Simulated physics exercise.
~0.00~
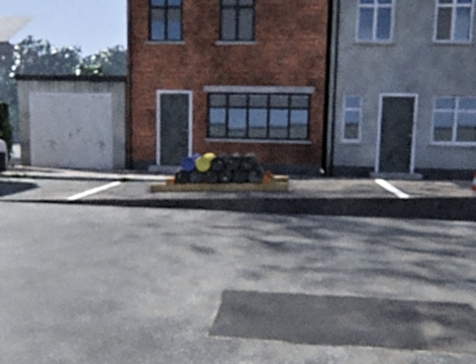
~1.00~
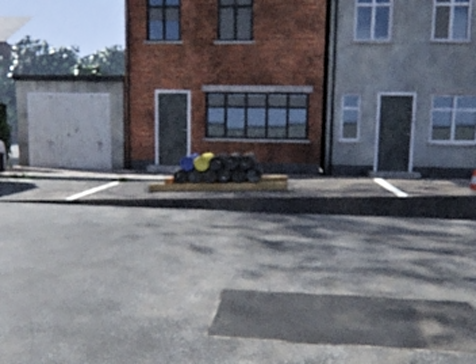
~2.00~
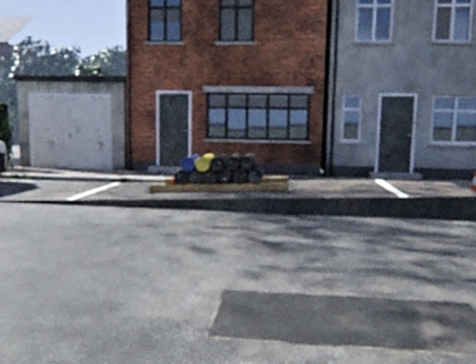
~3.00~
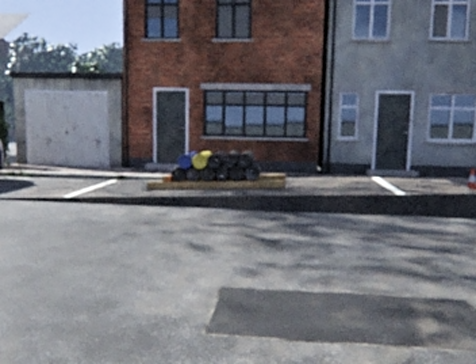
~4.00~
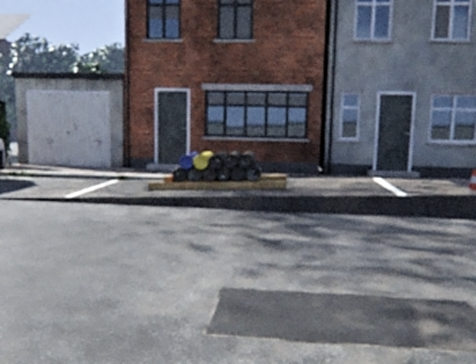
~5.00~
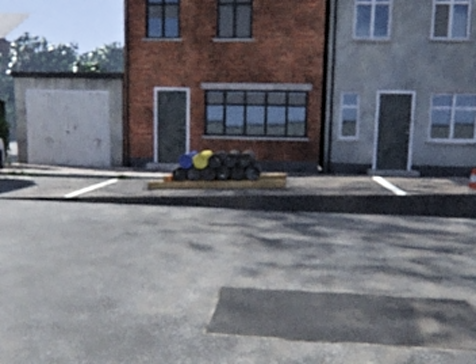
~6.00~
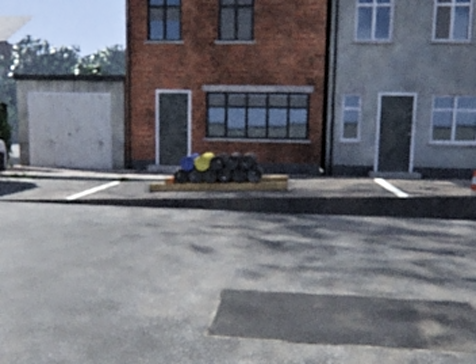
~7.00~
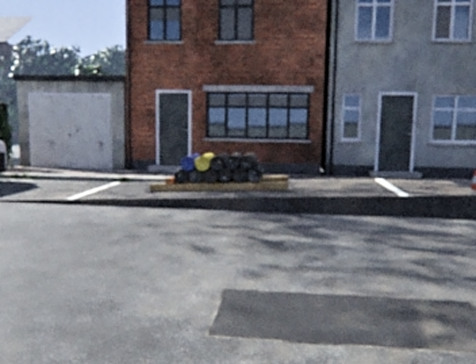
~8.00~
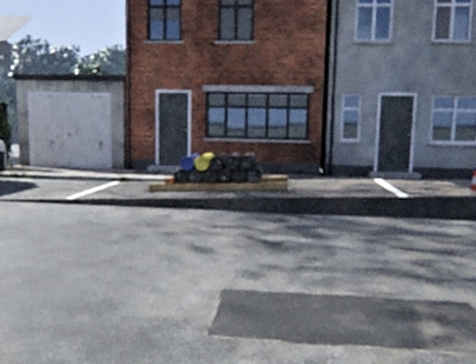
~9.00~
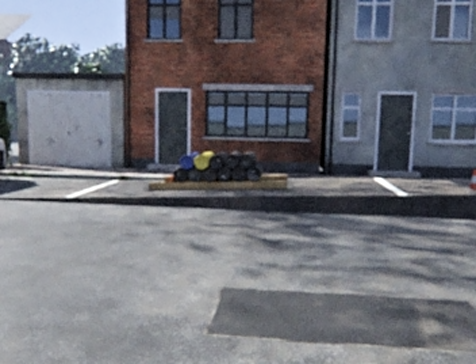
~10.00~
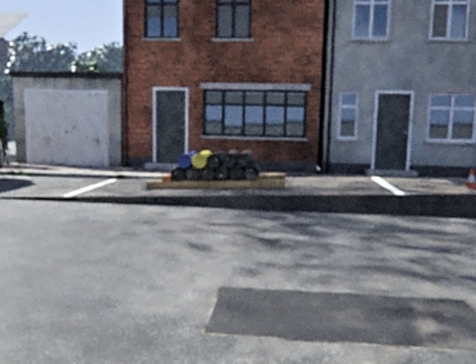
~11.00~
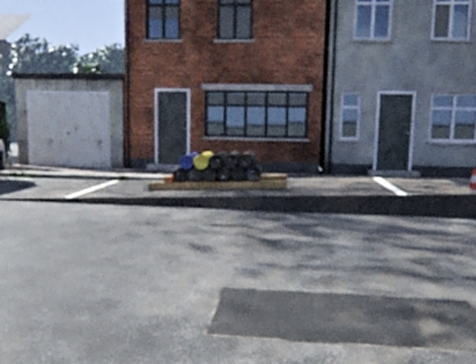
Stacked dark cylinders, one blue and one yellow, resting motionless on timber outside a brick house as the view sways slightly.
